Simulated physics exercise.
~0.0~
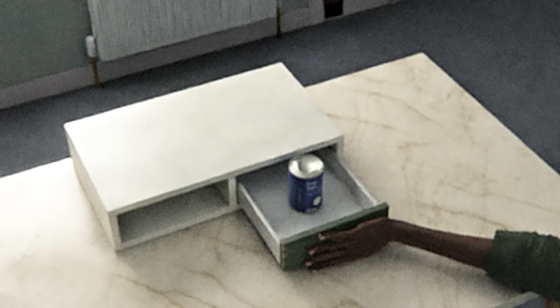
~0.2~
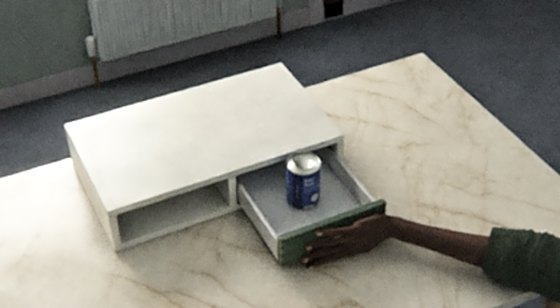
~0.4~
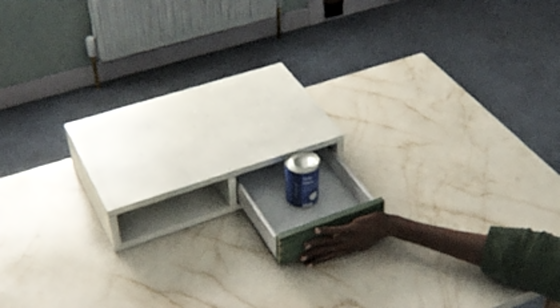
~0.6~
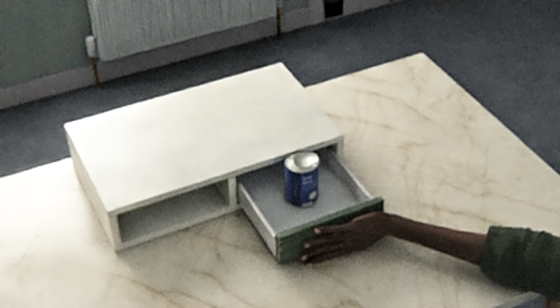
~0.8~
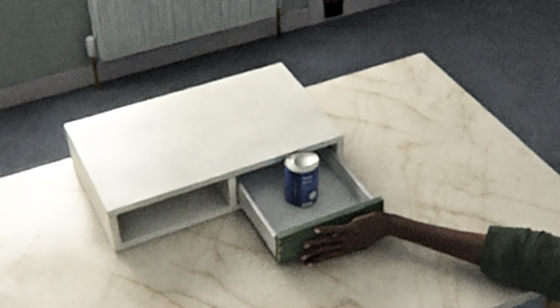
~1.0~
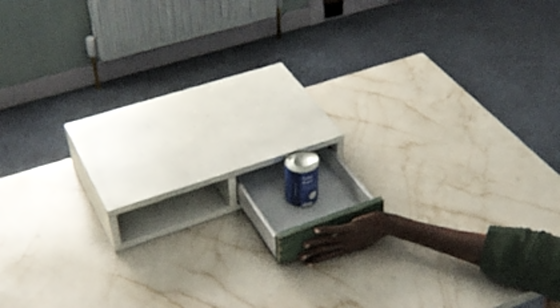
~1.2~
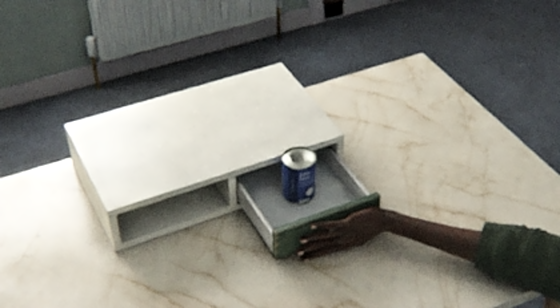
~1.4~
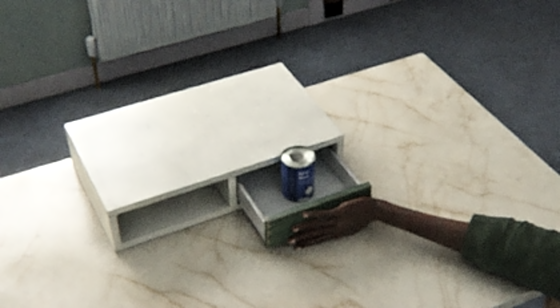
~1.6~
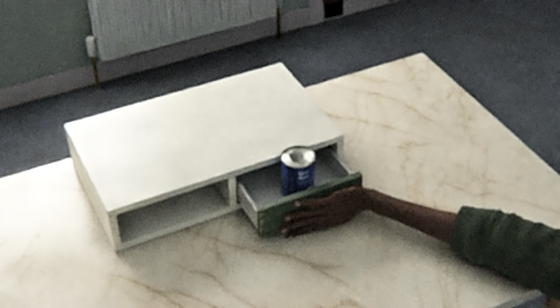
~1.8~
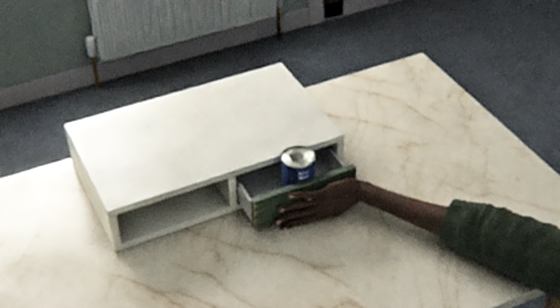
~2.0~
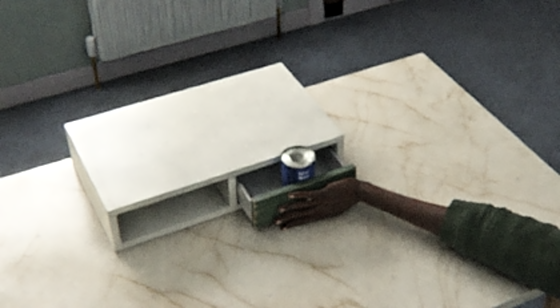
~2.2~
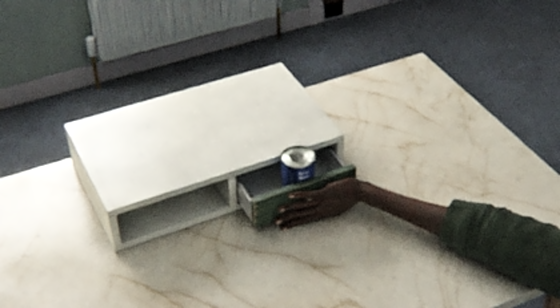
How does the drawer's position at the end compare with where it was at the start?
At the start the drawer was pulled well out of the chest. By the end it sat further in, up and to the left of where it began, but was still partly open.
